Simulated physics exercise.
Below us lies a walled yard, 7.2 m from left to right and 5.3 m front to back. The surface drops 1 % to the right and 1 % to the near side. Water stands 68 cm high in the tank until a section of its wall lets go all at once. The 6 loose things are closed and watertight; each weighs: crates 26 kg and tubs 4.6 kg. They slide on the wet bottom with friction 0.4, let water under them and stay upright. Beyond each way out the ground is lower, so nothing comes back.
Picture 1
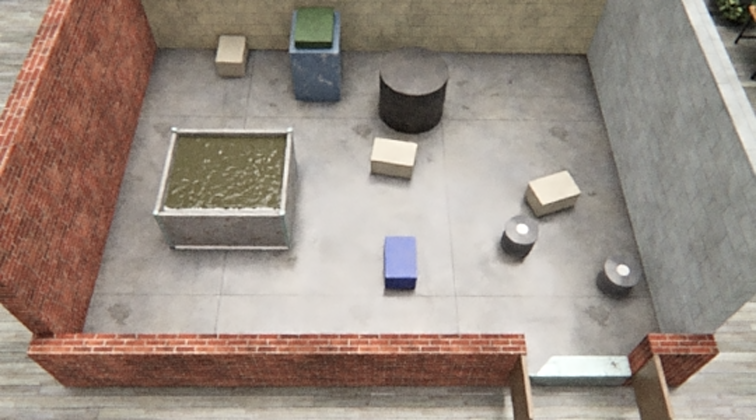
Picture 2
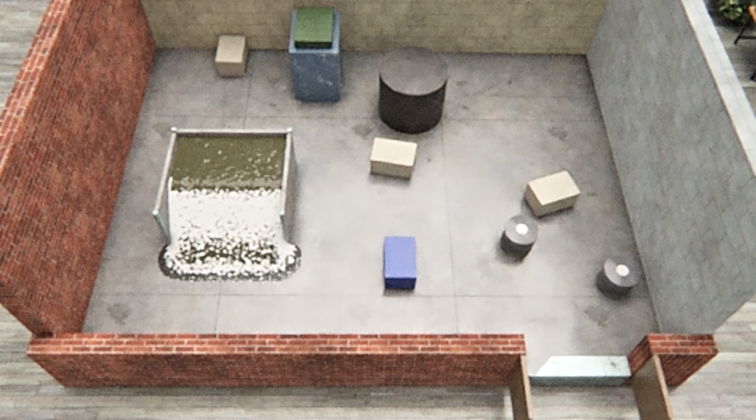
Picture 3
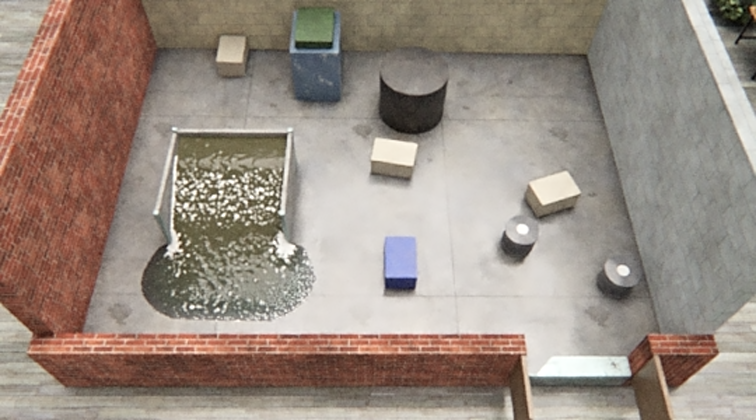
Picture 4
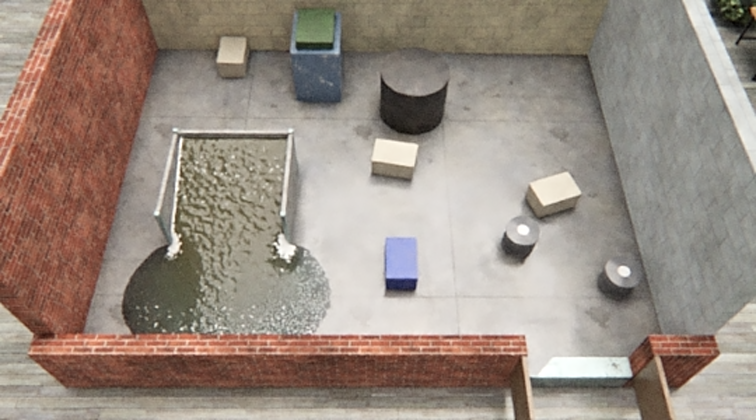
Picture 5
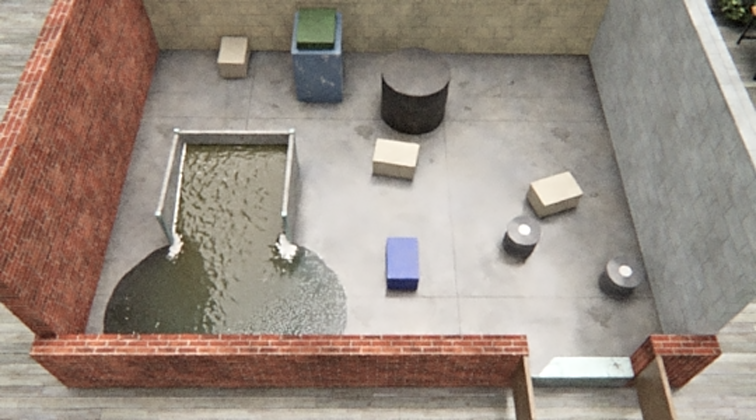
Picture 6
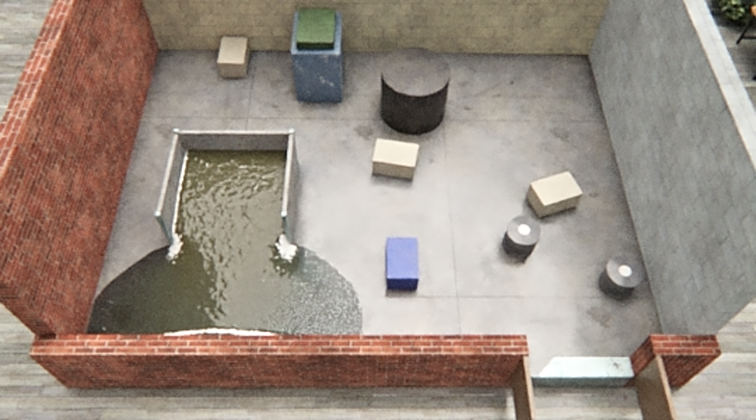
To begin with, a walled yard holds a square tank of murky water at left, with crates and round tubs standing about. The tank's near side opens and water pours out in a foaming rush, then spreads in a widening dark pool to the near brick wall, while the crates and tubs stay still.
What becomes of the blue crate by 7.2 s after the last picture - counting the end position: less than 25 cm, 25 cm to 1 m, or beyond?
Blue crate moves a short way.
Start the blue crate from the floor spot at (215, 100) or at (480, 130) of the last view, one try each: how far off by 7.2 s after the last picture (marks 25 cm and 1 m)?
In that order: It barely shifts; it holds its place.
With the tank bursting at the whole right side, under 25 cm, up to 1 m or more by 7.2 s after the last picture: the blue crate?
Then the blue crate gets carried off.
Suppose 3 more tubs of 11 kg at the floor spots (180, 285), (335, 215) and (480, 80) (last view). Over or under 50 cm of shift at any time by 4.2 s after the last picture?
In that order: Past it, less, less.
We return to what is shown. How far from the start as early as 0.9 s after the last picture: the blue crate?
About 0 cm.
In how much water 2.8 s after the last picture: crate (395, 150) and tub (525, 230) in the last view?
About 2 and 3 cm.
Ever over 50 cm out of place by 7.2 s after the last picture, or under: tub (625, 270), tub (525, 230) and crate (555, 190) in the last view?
In turn: Past it, short of it, under.
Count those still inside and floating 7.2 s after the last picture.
At that moment 1.
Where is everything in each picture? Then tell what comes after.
The first frame shows the blue crate at (400, 256) rests on the ground; 1.9 m2 under water; 0 of 6 have shifted.
The second frame shows the blue crate at (400, 256), on the bottom; 2.8 m2 under water; 0 of 6 have shifted.
The third frame shows the blue crate at (401, 256), on the bottom; water covers 4.0 m2; 0 of 6 have shifted.
The fourth frame shows the blue crate at (401, 257), on the bottom; 5.4 m2 under water; 0 of 6 have shifted.
The fifth frame shows the blue crate at (402, 257), on the bottom; 6.0 m2 under water; 0 of 6 have shifted.
The sixth frame shows the blue crate at (402, 257) rests on the ground; 6.5 m2 under water; 0 of 6 have shifted.
Then, 0.9 s after the last picture the blue crate is near (402, 257), 0.0 m from its start, aground; 0 of 6 are out; 0 afloat.
Then, 2.8 s after the last picture the blue crate is near (437, 236), 0.6 m from its start, aground; 0 of 6 are out; 1 afloat.
Then, 4.8 s after the last picture the blue crate is near (437, 236), 0.6 m from its start, aground; 0 of 6 are out; 1 afloat.
Then, 7.2 s after the last picture the blue crate is near (437, 236), 0.6 m from its start, aground; 0 of 6 are out; 1 afloat.
